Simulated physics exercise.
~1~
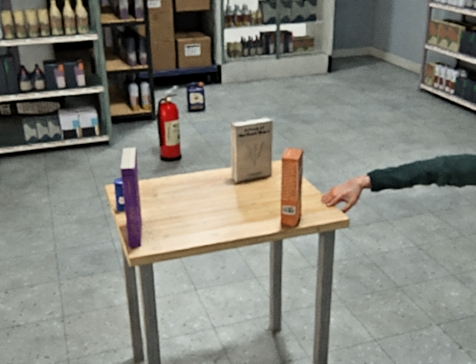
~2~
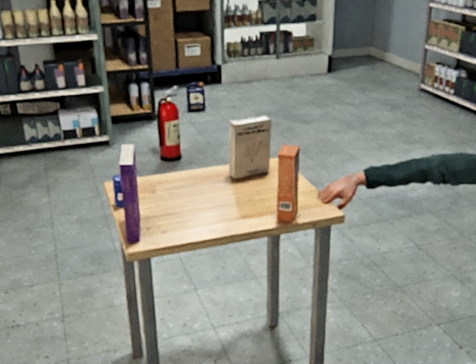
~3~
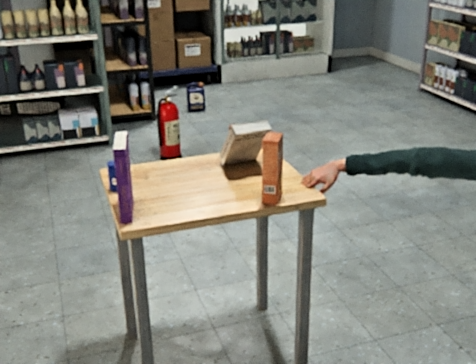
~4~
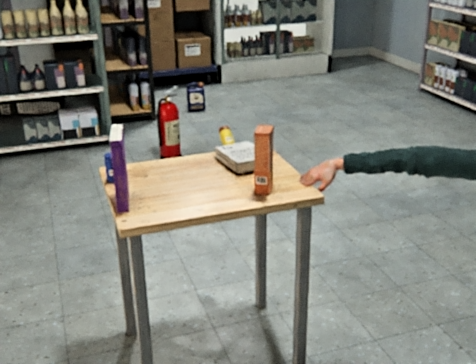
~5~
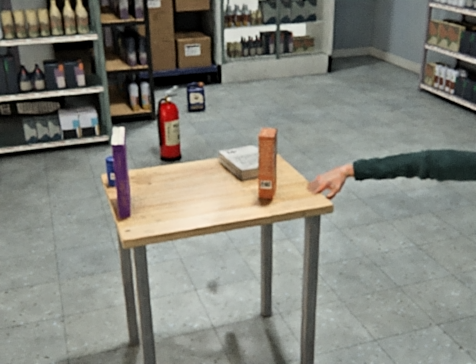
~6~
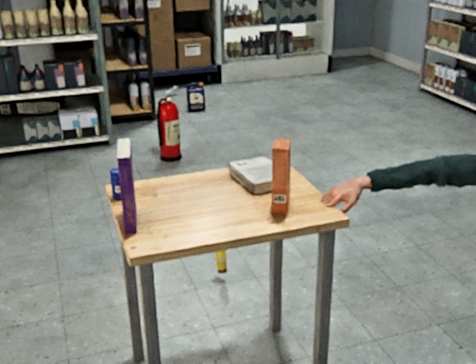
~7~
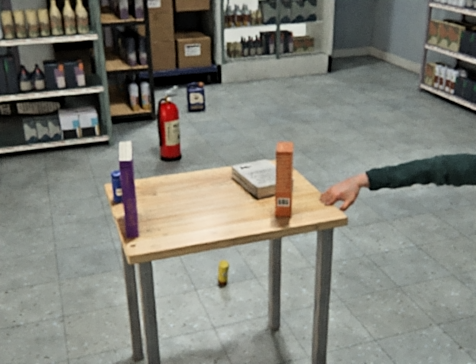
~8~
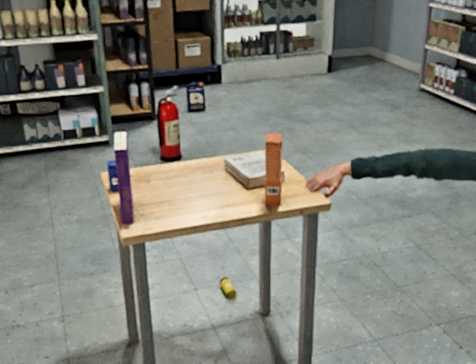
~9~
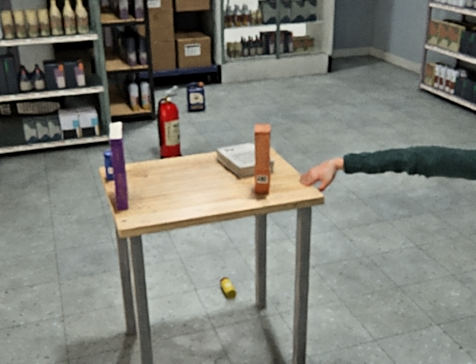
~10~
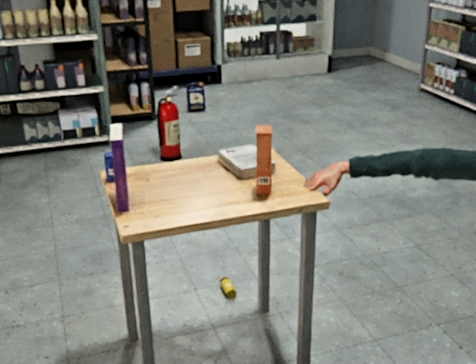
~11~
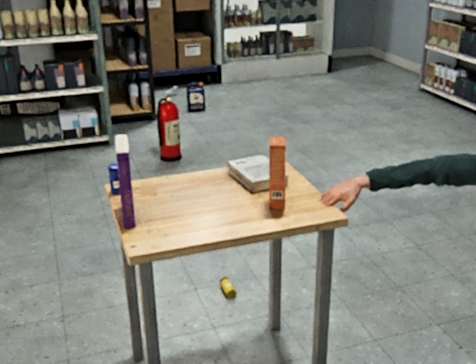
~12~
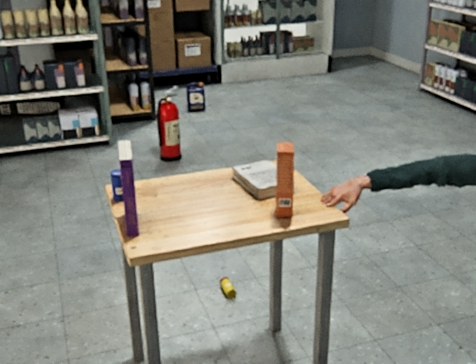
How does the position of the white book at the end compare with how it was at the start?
The white book stands upright on the table at the start, but at the end it is lying on its side on the tabletop.
